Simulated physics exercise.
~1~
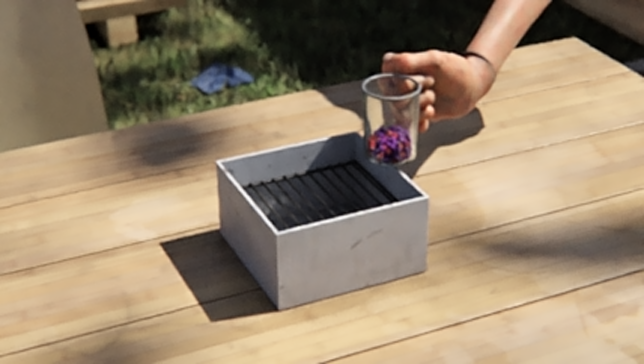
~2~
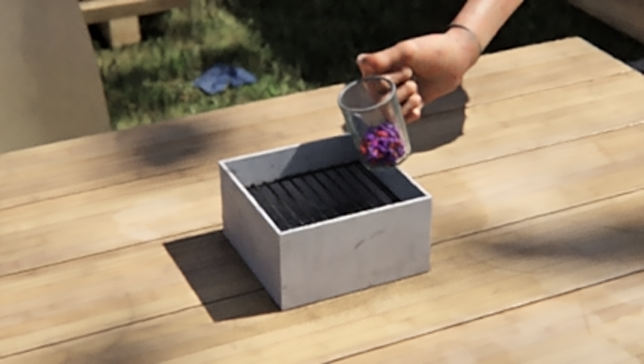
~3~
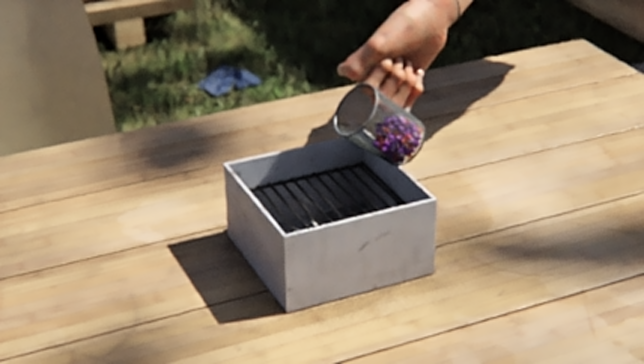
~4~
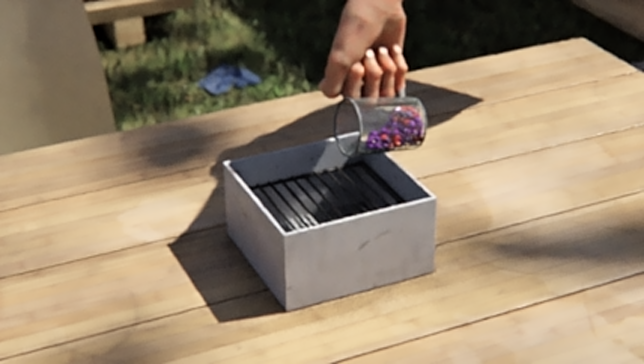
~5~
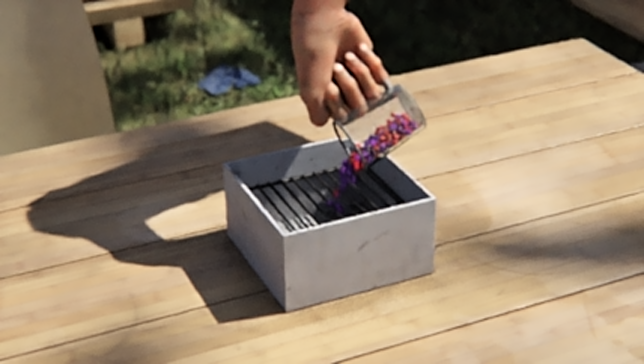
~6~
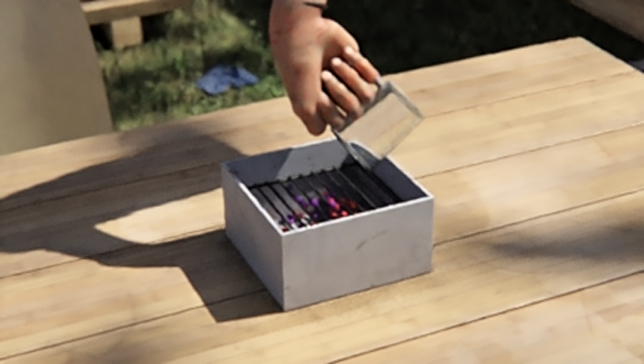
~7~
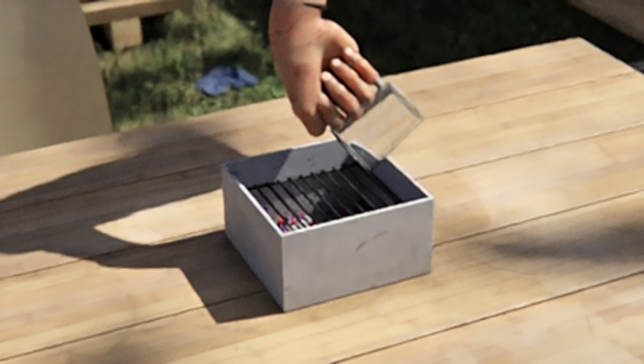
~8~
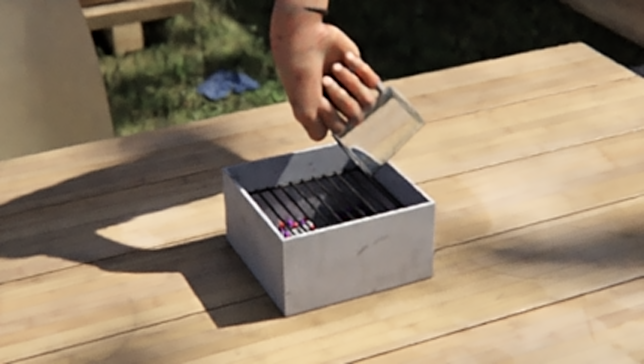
On a sunlit wooden table outdoors, a hand brought a clear cup of small red and purple pieces over a grey box with a dark wire rack inside and tipped it until it was empty, and all the pieces slipped down between the wires.
